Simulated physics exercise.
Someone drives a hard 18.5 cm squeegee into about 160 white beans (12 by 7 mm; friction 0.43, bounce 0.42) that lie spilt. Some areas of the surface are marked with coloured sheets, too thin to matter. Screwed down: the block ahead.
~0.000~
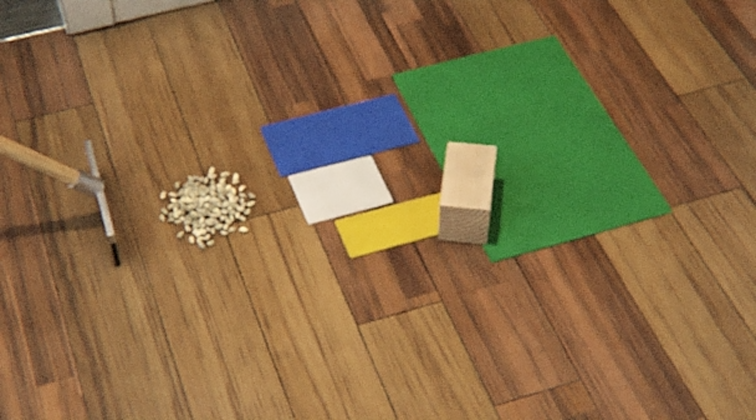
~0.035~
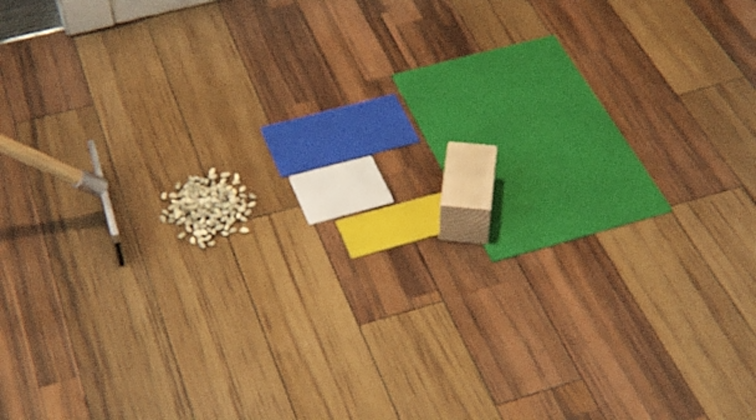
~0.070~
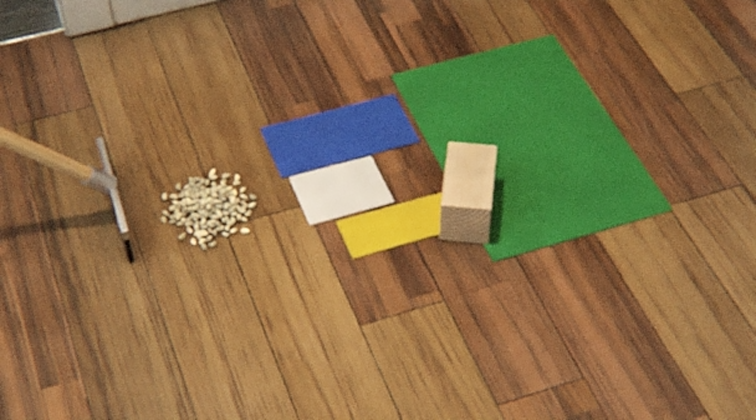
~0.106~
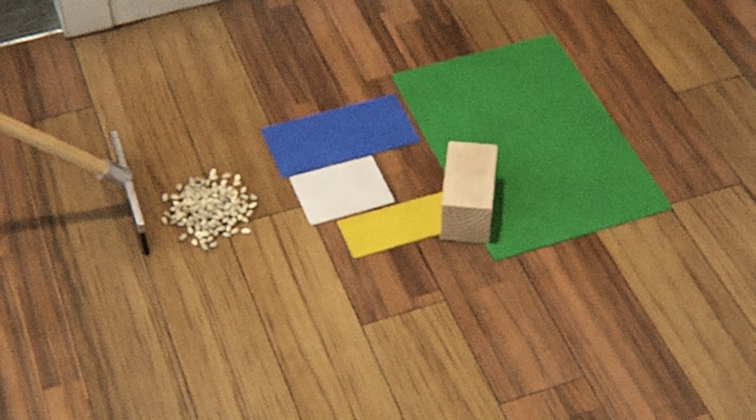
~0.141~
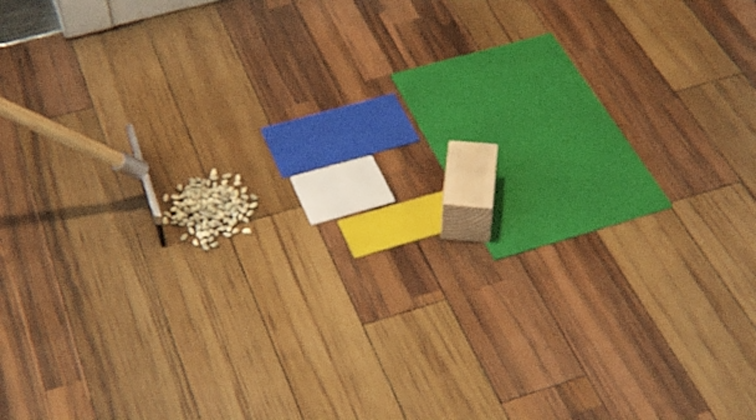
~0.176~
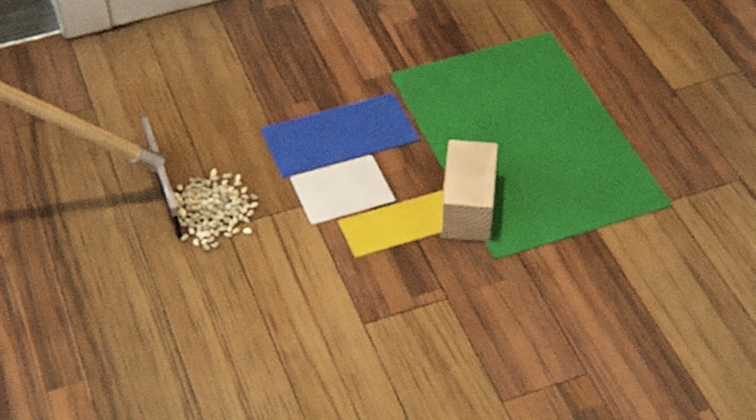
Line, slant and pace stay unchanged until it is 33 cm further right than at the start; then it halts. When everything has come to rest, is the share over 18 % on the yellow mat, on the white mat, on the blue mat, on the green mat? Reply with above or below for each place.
Yellow mat: Below; white mat: Below; blue mat: Above; green mat: Below.
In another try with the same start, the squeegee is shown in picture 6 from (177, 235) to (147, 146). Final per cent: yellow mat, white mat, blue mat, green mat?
The yellow mat ends with 15 per cent, the white mat with 30, the blue mat with 15 and the green mat with 5.
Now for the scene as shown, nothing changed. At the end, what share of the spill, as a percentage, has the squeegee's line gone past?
50 %.
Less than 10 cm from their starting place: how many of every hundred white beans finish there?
About 40 per cent.
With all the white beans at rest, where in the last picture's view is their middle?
I'd point to somewhere near (337, 167).
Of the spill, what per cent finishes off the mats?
Close to 55 in a hundred.
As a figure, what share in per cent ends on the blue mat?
It comes to about 35 percent.
Then, at 0.39 s, squeegee 24 cm from its start, spill 16 cm wide; blue mat 20 %, off the mats 80 %.
After 0.60 s, squeegee 35 cm from its start, spill 20 cm wide; white mat 10 %, blue mat 40 %, off the mats 45 %.
Then, at 0.78 s, squeegee 35 cm from its start, spill 22 cm wide; white mat 10 %, blue mat 40 %, off the mats 50 %.
At rest (2.4 s), yellow mat 0 %, white mat 10 %, blue mat 35 %, green mat 0 %, off the mats 55 %.
